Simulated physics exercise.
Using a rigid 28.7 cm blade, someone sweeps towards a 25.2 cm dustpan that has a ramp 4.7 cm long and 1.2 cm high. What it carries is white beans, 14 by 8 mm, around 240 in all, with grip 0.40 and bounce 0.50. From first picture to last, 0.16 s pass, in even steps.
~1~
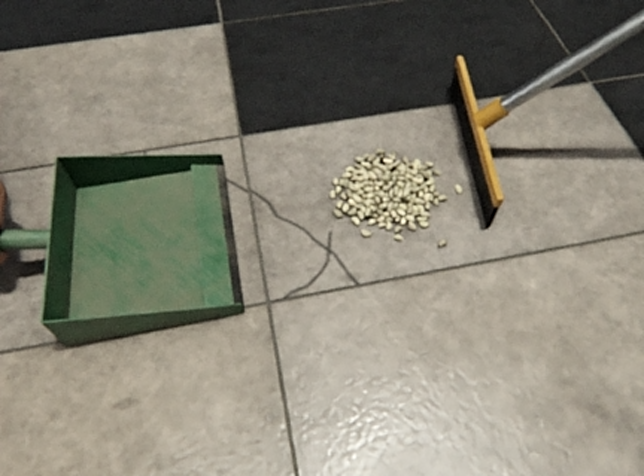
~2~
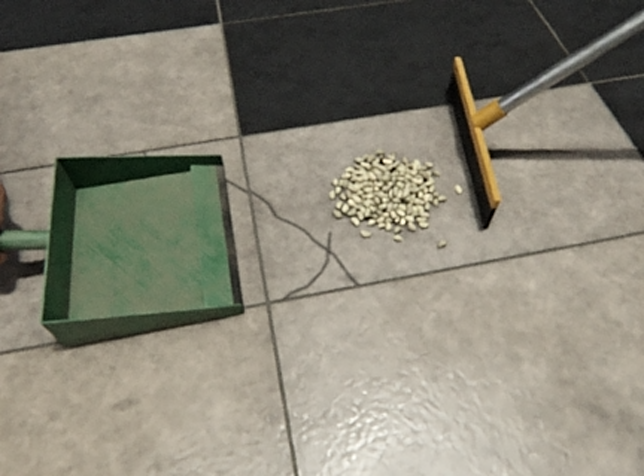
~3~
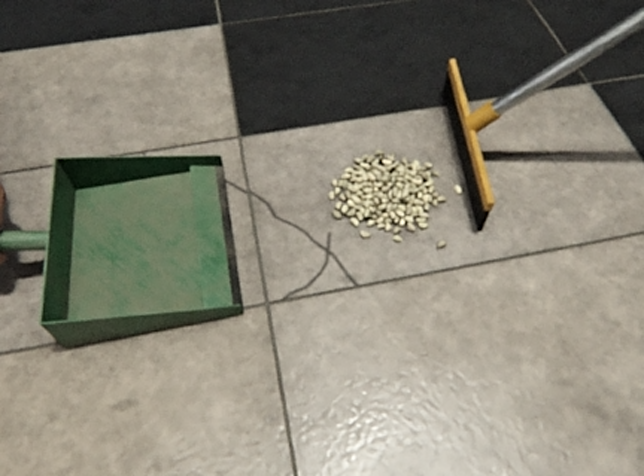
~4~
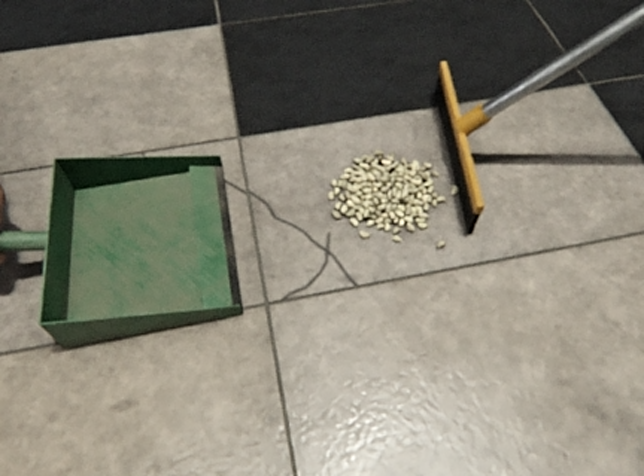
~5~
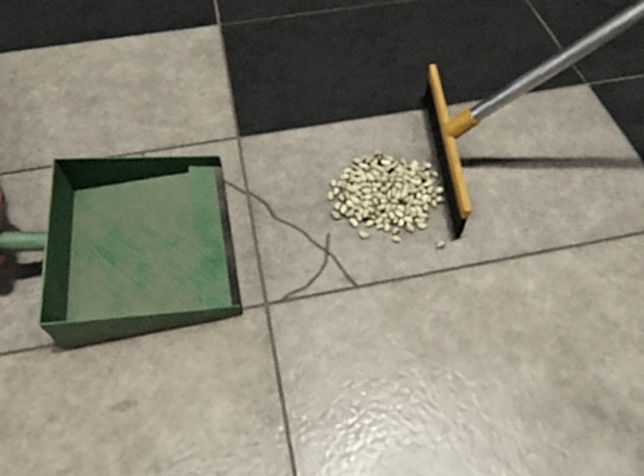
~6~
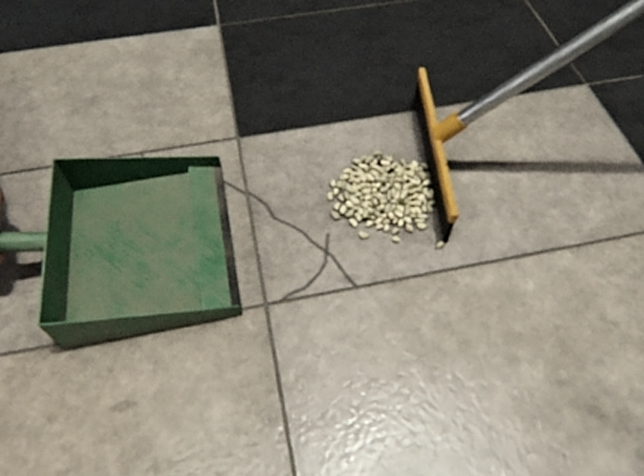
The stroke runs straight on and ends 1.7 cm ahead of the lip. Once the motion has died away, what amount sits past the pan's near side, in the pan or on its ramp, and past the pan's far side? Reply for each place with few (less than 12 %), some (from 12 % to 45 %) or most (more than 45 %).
Past the pan's near side - few; in the pan or on its ramp - some; past the pan's far side - few.
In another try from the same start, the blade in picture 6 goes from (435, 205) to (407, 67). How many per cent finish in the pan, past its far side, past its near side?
That ends as pan 40, far 20, and near 5.
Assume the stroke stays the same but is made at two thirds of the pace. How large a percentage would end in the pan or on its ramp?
In that case roughly 30 percent.
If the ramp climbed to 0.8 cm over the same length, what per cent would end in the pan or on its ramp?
Something like 35 per cent, ramp included.
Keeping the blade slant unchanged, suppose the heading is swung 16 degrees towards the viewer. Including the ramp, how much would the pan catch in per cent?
10 %.
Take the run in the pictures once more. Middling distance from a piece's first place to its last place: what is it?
It comes to some 24 cm.
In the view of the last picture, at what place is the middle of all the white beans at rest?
Approximately (233, 224) in the last view.
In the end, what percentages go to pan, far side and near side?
Near side 0 %, pan 30 %, far side 10 %.
Then, 0.24 s after the last picture, middle of the blade 18 cm from the lip; 0 % over the lip, far side 5 %, near side 0 %.
Then, 0.40 s after the last picture, middle of the blade 9 cm from the lip; 0 % over the lip, far side 5 %, near side 0 %.
Then, 0.68 s after the last picture, middle of the blade 4 cm from the lip; 30 % over the lip, far side 10 %, near side 0 %.
In the end, near side 0 %, pan 30 %, far side 10 %, in front of the lip or behind the blade 60 %.
